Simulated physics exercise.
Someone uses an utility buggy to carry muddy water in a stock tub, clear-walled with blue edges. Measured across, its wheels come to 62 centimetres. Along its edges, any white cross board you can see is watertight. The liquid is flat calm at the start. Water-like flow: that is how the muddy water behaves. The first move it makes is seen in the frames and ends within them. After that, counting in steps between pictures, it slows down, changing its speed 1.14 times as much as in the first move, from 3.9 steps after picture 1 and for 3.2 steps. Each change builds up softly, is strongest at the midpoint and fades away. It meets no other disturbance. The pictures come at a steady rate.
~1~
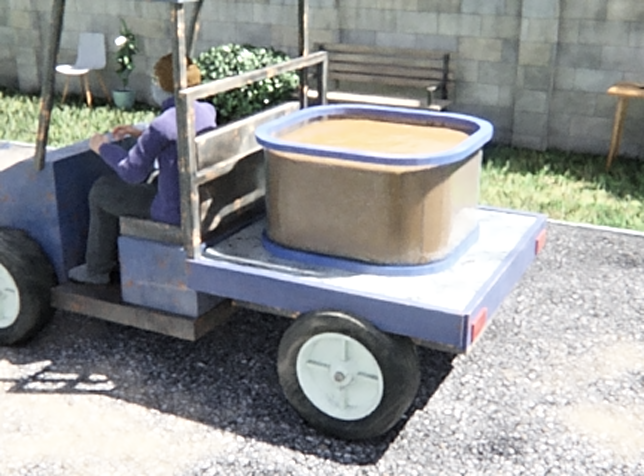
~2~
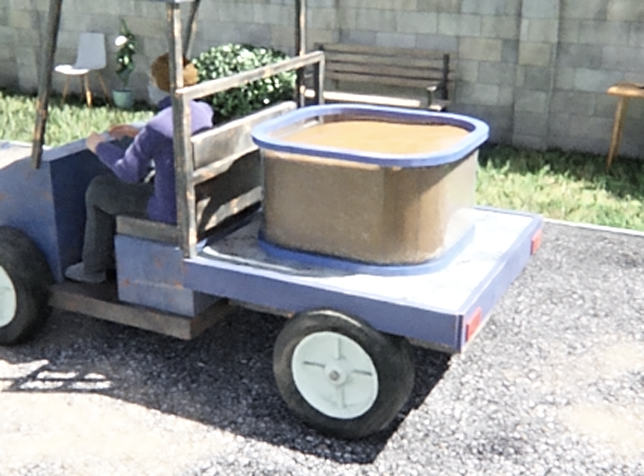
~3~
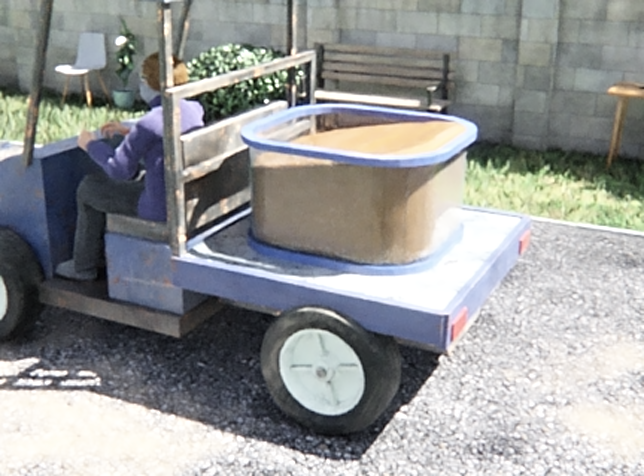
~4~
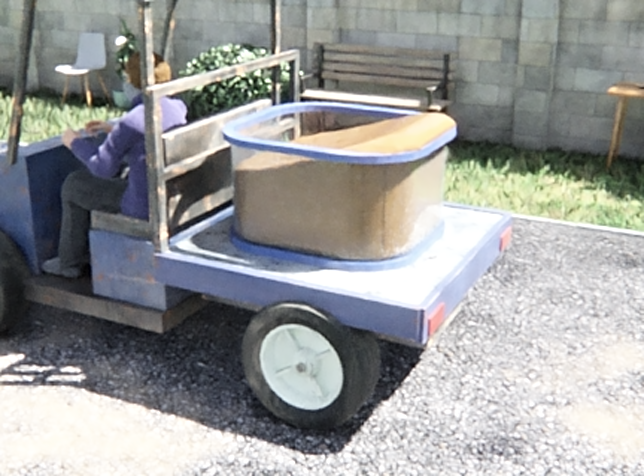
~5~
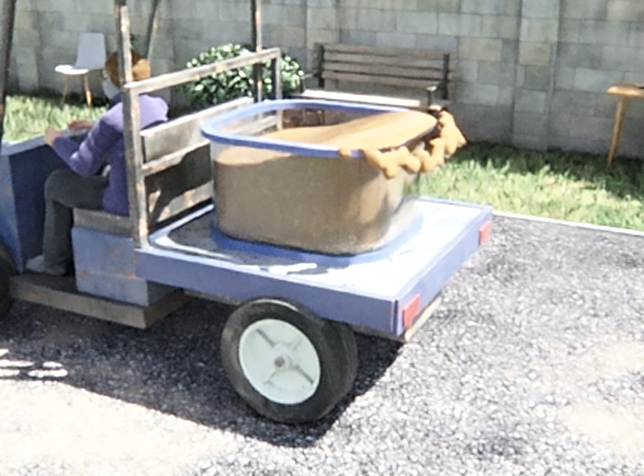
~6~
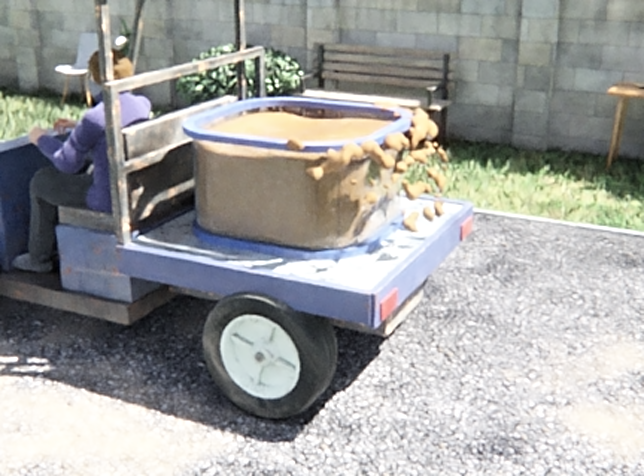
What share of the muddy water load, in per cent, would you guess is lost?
I would say close to 13 per cent.
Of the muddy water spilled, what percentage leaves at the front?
Some 60 per cent of it.
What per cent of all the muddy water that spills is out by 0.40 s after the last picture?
About 10 percent, give or take.
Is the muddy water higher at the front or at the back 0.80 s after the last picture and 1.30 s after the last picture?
The surface rises towards the rear end and then towards the forward end.
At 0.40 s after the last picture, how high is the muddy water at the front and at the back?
I'd say some 58 centimetres in front and some 26 centimetres behind.
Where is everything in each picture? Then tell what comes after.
In the first picture, the surface is at (284, 147) by the front wall; at (418, 164) by the back wall; it shows no tilt against the walls; the front is on the left, levels are read along the near wall; a wheel hub at (335, 381).
In the second picture, the surface is at (280, 148) by the front wall; at (413, 163) by the back wall; it shows no tilt against the walls.
In the third picture, the surface is at (269, 162) by the front wall; at (402, 147) by the back wall; it climbs 13° towards the back.
In the fourth picture, the surface is at (251, 165) by the front wall; at (380, 137) by the back wall; it climbs 18° towards the back.
In the fifth picture, the surface is at (229, 160) by the front wall; at (355, 136) by the back wall; it climbs 16° towards the back.
In the sixth picture, the surface is at (210, 138) by the front wall; at (333, 151) by the back wall; it shows no tilt against the walls; a wheel hub at (255, 361); some muddy water has gone over the back.
Another 0.40 s on from the last picture, the surface is 59 cm up at the front and 26 cm at the back; 1 per cent is out, over the back.
Another 0.80 s on from the last picture, the surface is 31 cm up at the front and 54 cm at the back; 9 per cent is out, over the front, a little elsewhere.
Another 1.30 s on from the last picture, the surface is 42 cm up at the front and 36 cm at the back; 11 per cent is out, mostly over the front, some over the back.
Another 3.28 s on from the last picture, 13 per cent is out, mostly over the front, some over the back, 41 of 315 litres.
